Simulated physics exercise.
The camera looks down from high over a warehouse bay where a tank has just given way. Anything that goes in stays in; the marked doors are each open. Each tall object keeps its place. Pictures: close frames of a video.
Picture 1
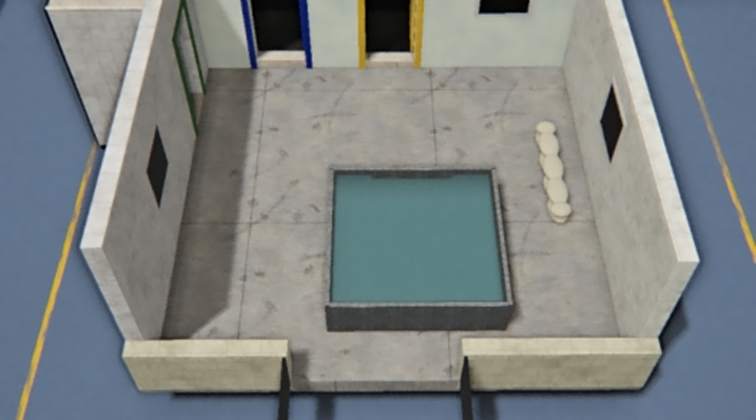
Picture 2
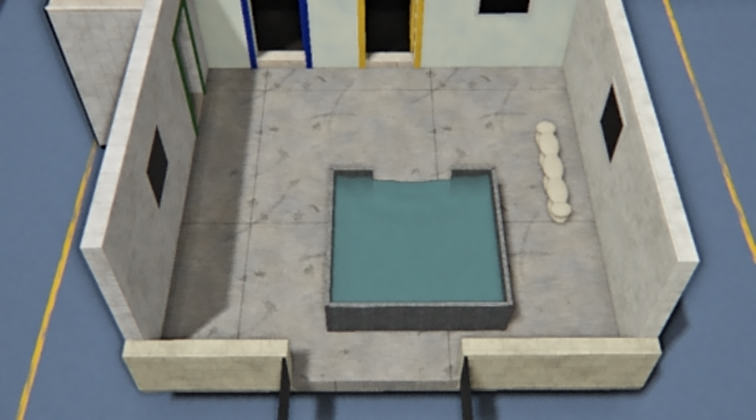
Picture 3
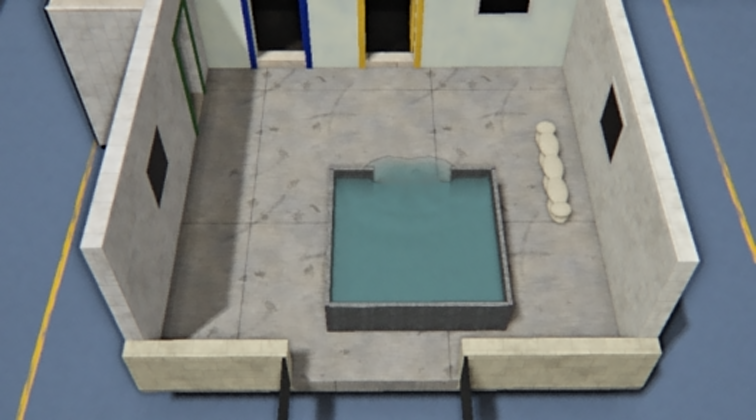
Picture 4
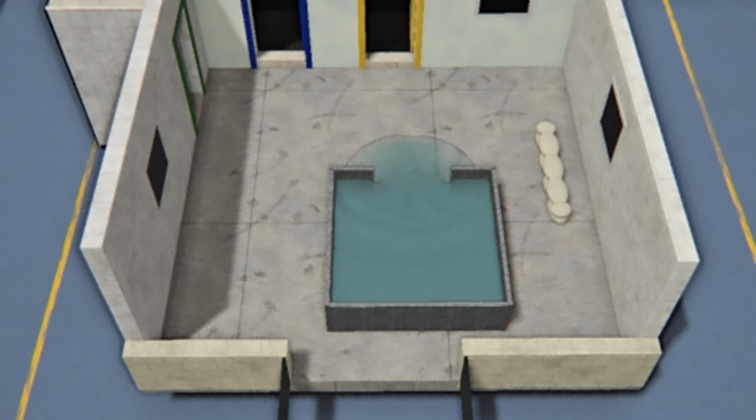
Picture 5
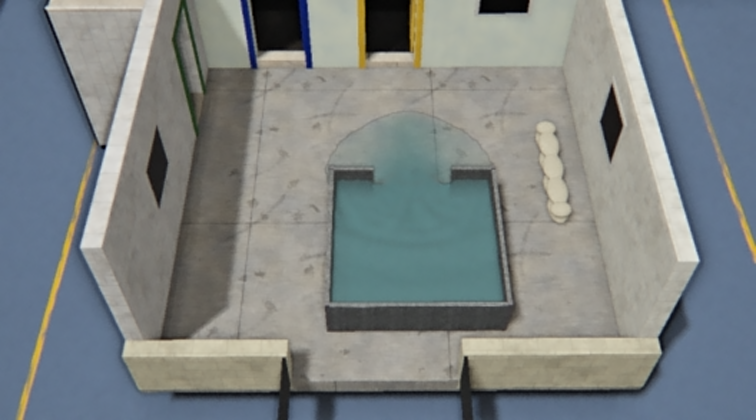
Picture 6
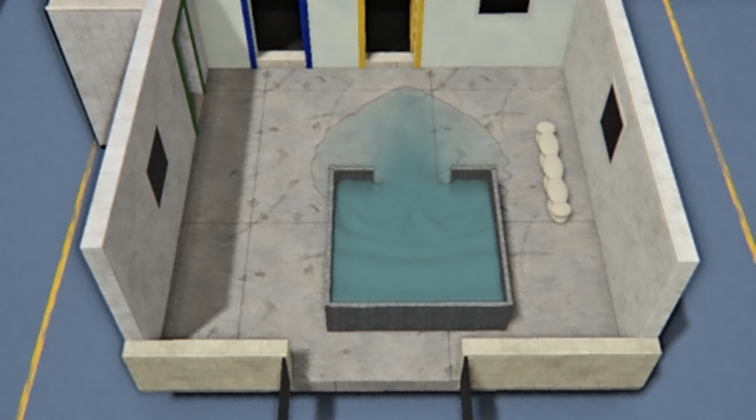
The footage shows a walled bay from above with a still, full tank of teal water, before a gap opens in its far side and water pours out, fanning across the grey floor toward the blue and yellow doorways.
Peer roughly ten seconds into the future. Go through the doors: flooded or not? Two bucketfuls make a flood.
Yellow door: Flooded. Green door: Flooded. Blue door: Not flooded.
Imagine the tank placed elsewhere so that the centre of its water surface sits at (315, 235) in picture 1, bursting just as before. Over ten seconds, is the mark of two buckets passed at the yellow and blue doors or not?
Lab note - yellow door crosses the line; blue door crosses the line.
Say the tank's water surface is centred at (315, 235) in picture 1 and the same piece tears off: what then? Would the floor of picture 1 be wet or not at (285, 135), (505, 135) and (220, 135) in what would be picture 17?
First spot gets drenched, second spot stays unwetted, third spot gets drenched.
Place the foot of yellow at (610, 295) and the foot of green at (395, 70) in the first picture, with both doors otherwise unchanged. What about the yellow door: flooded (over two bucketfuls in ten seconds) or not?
The yellow door remains below the mark.
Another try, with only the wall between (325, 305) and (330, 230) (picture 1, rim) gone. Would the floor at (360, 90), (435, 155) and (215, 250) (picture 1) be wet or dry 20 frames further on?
First kept bare, second kept bare, third soaked through.
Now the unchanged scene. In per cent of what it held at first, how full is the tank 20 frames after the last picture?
Roughly 50 per cent.
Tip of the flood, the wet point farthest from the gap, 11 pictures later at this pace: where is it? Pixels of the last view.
I'd put it around (208, 73).
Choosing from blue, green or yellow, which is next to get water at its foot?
The yellow door.
A moment on, water covers 30 % of the floor; the yellow door under two buckets in, the green door not reached, the blue door not reached.
Next, water covers 40 % of the floor; the yellow door over two buckets in, the green door not reached, the blue door wet at the sill, nothing in.
Then, water covers 45 % of the floor; the yellow door far over two buckets in, the green door under two buckets in, the blue door wet at the sill, nothing in.
Later, water covers 85 % of the floor; the yellow door far over two buckets in, the green door far over two buckets in, the blue door wet at the sill, nothing in.
In the end, water covers 95 % of the floor; the yellow door far over two buckets in, the green door far over two buckets in, the blue door wet at the sill, nothing in.
